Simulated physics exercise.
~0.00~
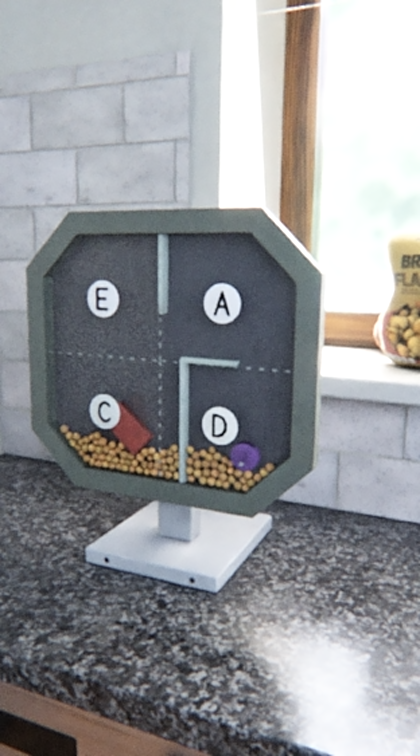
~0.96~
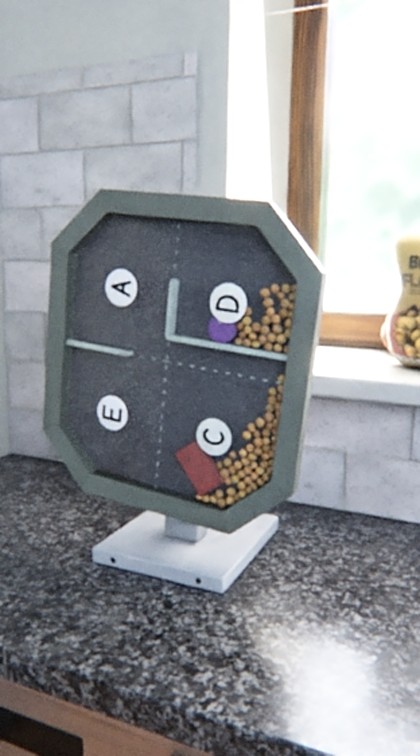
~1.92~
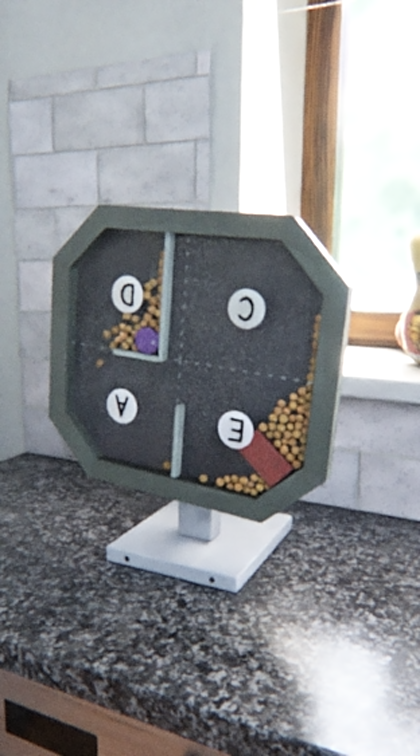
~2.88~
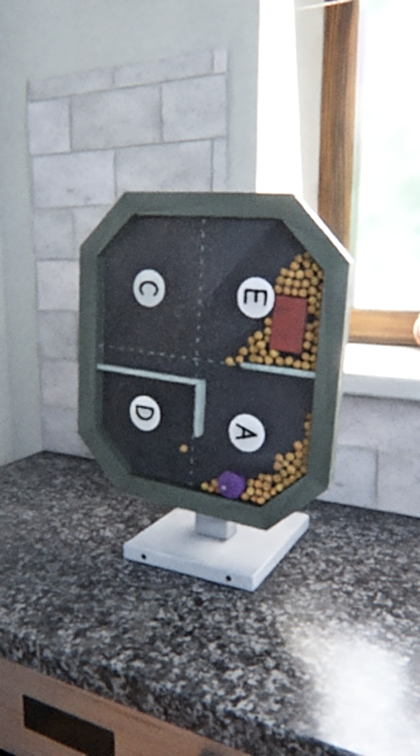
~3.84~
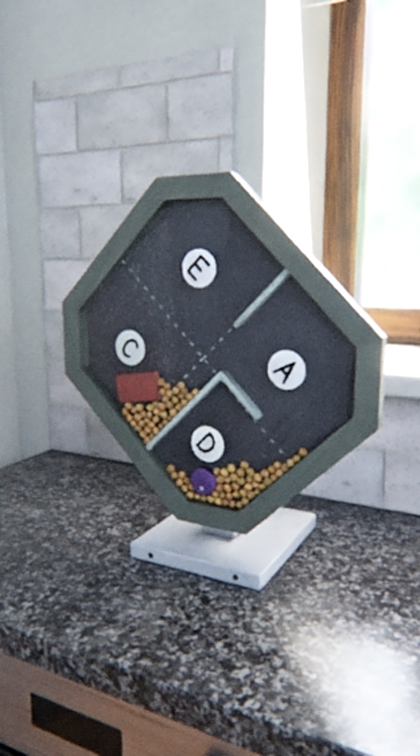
At the start, an eight-sided display case stands on a white base on a speckled counter, with tan beads along the bottom, a red block in C and a purple disc in D. The case turns anticlockwise, lifting D to the upper right with the disc and some beads caught behind its divider. As it goes upside down, the block and most beads slide into E. Turning on, E rises with the block, while the disc and other beads drop into A. Finally the case sits tilted, with the block on beads in C and the disc among most beads in D.
